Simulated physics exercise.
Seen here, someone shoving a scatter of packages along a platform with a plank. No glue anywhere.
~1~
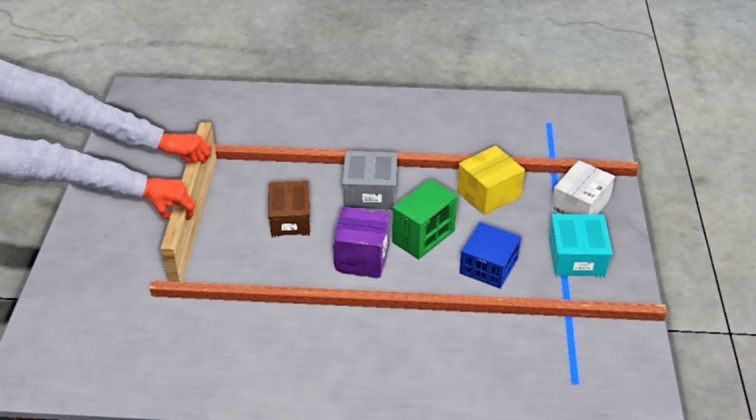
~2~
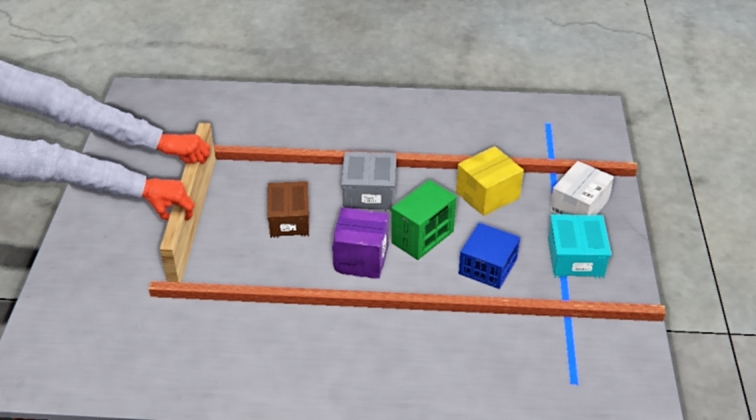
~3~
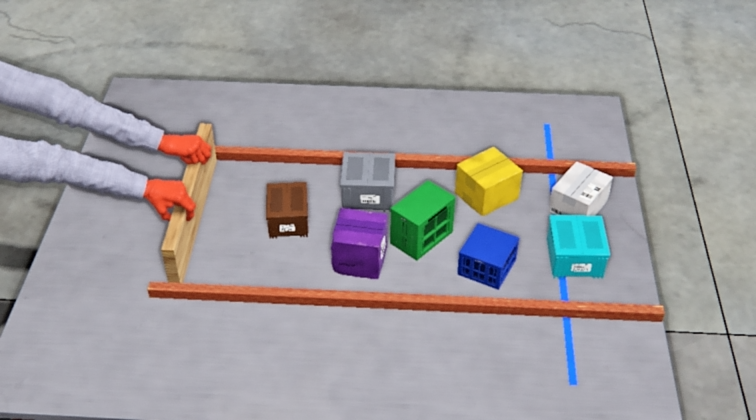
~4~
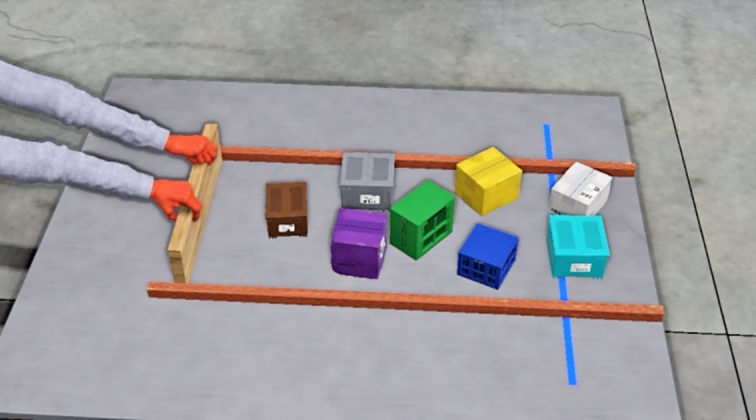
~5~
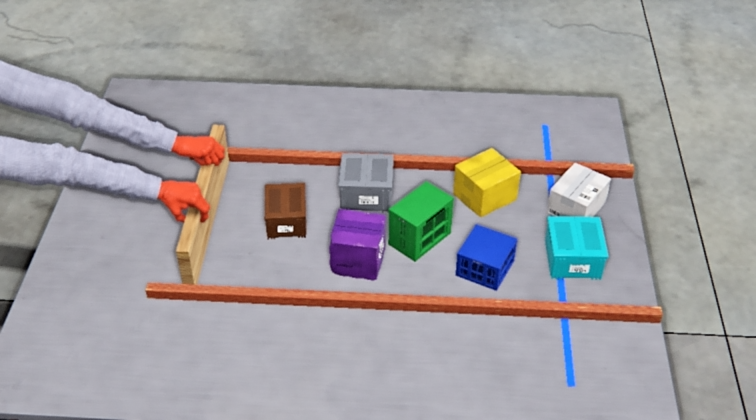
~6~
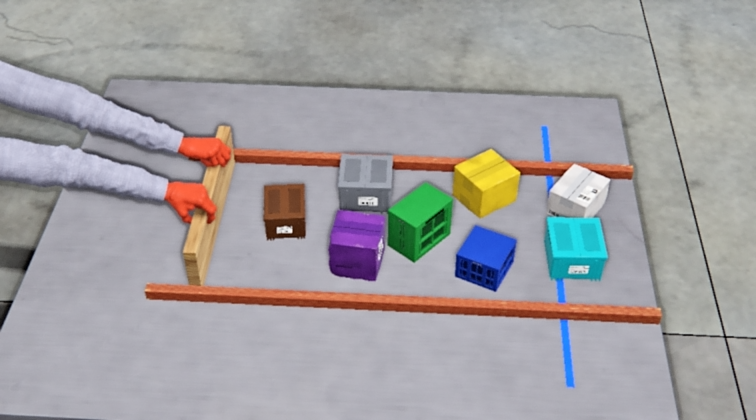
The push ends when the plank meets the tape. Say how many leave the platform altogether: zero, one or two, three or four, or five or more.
In the end the number that fall off is one or two.
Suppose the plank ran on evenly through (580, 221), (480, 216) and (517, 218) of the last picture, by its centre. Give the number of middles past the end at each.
It would be 4, 0 and 0.
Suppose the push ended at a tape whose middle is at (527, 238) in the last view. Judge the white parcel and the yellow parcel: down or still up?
The white parcel comes down, the yellow parcel survives.
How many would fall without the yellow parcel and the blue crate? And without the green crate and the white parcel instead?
First 1, then 1.
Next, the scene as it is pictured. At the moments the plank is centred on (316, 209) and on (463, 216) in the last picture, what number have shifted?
3 and 8.
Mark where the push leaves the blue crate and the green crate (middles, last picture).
First (636, 274), then (618, 226).
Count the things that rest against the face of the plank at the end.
It touches 3.
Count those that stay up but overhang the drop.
2 of them.
A little later, none off yet; white parcel at rest near (578, 197); turquoise tote at rest near (574, 249); yellow parcel at rest near (486, 184).
Next, none off yet; white parcel at rest near (578, 197); turquoise tote at rest near (574, 249); yellow parcel shifted about its own width near (522, 184).
When it is over, the number that fall off is one or two; down, turquoise tote and white parcel.
